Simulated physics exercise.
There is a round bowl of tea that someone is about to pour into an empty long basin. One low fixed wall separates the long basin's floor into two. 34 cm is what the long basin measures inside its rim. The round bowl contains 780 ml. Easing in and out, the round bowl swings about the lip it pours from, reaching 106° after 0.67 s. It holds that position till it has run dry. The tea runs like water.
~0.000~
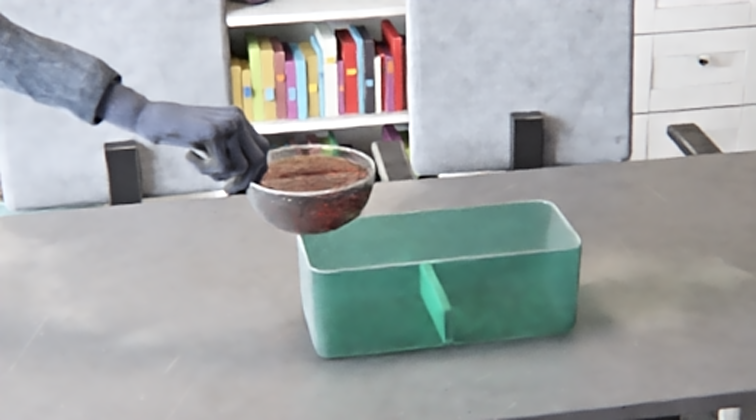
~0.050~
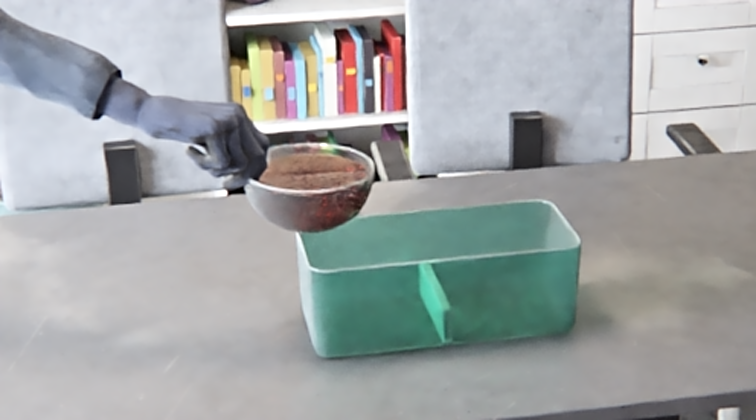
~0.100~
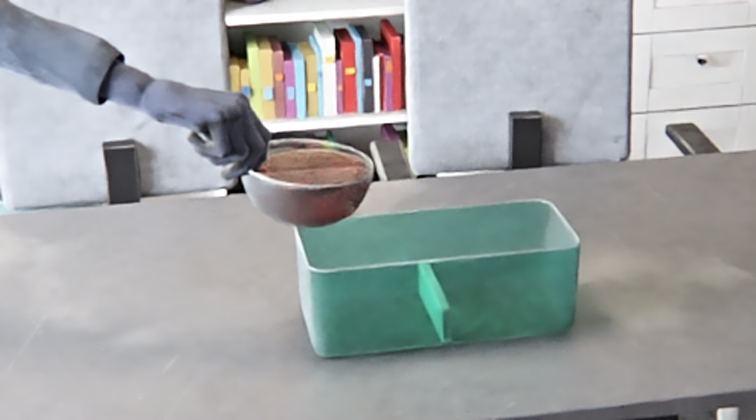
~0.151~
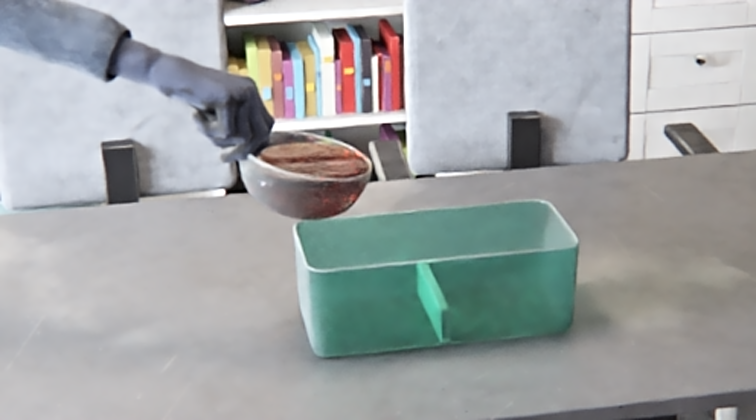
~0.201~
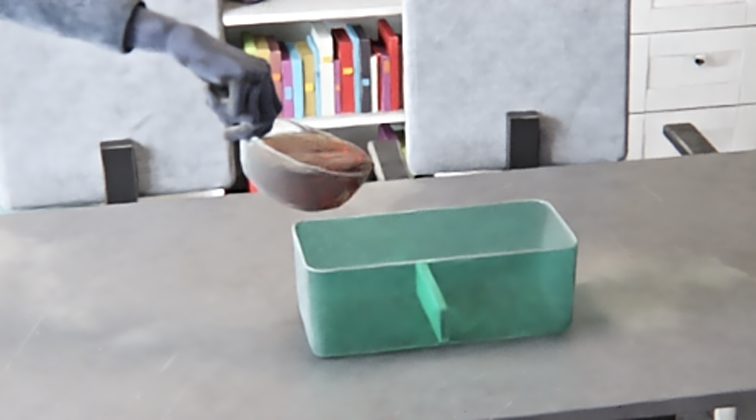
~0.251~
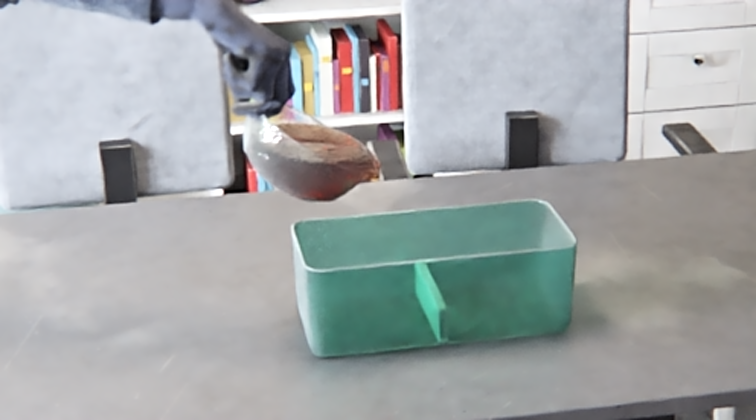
A gloved hand tilts a round bowl of brown tea above a green divided basin.
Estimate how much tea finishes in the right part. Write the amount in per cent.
I would say 75 per cent.
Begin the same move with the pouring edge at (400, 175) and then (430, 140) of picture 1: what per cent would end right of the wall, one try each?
Near 80 in a hundred on the first go and near 65 in a hundred on the second.
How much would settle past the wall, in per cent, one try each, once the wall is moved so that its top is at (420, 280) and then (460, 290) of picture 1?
In order, 85 and 55 per cent.
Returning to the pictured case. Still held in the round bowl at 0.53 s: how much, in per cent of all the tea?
Close to 18 in a hundred.
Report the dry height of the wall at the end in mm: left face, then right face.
Left: Roughly 38 mm; right: Roughly 22 mm.
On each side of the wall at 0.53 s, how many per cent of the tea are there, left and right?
I'd say some 5 on the left and some 18 on the right.
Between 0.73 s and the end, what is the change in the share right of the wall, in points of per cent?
A loss, roughly 10.
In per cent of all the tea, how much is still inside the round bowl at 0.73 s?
About 0 per cent.
After 0.53 s the tilt is 95° and 18 per cent is still to pour, 5 is left of the wall and 18 right of it.
After 0.73 s the tilt is 106° and 0 per cent is still to pour, 10 is left of the wall and 85 right of it.
After 0.94 s the tilt is 106° and 0 per cent is still to pour, 22 is left of the wall and 76 right of it.
After 1.17 s the tilt is 106° and 0 per cent is still to pour, 24 is left of the wall and 75 right of it.
In the end 24 per cent lies left of the wall, 75 right of it and 1 outside.
